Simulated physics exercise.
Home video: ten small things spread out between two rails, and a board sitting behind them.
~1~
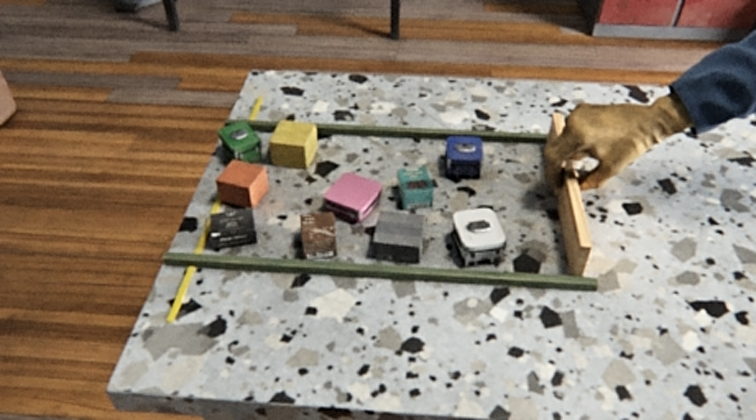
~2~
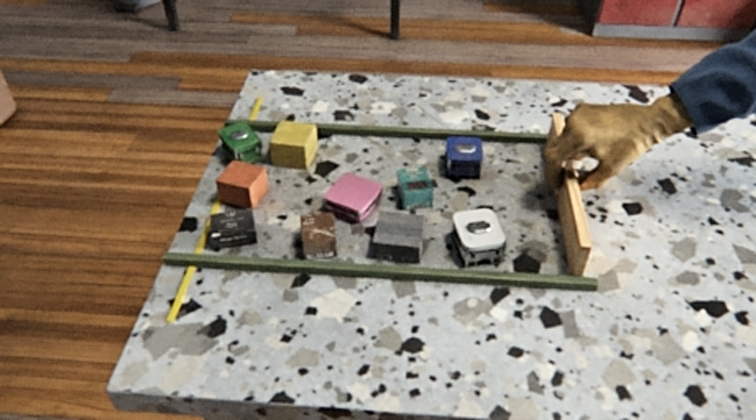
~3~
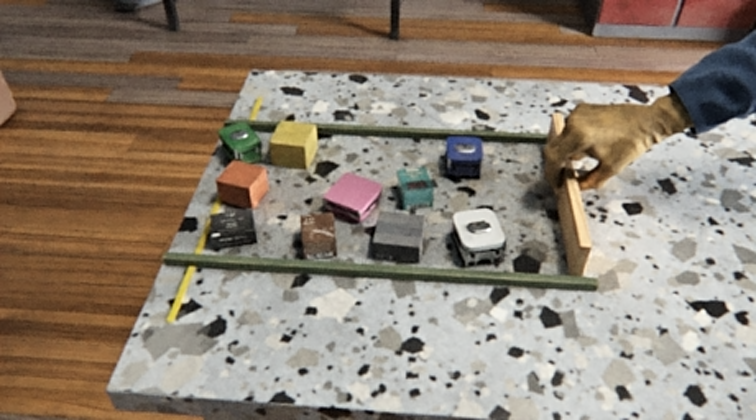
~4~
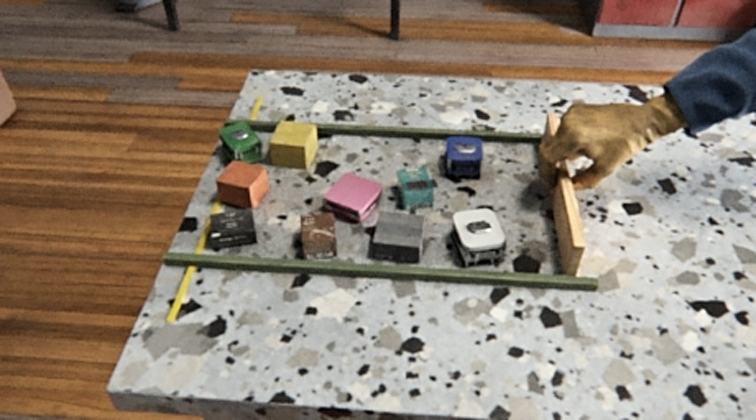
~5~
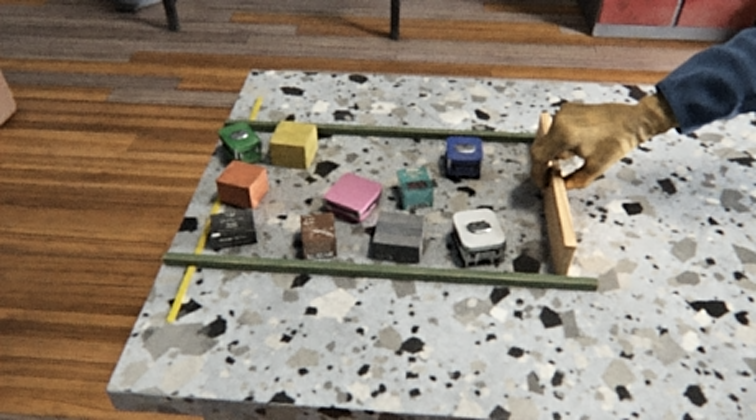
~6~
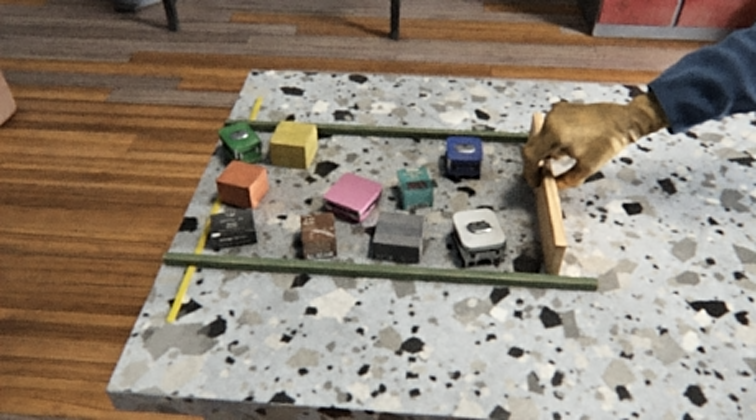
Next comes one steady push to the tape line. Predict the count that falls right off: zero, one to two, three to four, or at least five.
Pushes off five or more.
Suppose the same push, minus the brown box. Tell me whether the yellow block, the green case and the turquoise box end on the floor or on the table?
Yellow block - gone, green case - gone, turquoise box - safe.
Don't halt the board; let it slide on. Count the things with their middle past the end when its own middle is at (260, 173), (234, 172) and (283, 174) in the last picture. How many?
Going through the three positions, you'd get 4, 7 and 4.
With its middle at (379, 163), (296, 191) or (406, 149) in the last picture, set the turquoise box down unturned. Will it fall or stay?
Lab note - turquoise box, per position: Is gone; is gone; is gone.
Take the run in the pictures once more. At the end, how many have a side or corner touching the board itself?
Contact count: 3.
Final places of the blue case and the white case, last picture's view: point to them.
Around (219, 146) and around (186, 219).
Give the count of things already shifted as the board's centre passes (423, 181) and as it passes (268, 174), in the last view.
5, then 10.
Soon after, none off yet; green case at rest near (241, 145); orange block at rest near (243, 185); black box at rest near (233, 228).
At rest, the number that fall off is five or more; fallen, grey box, pink case, brown box, yellow block, black box, orange block and green case.
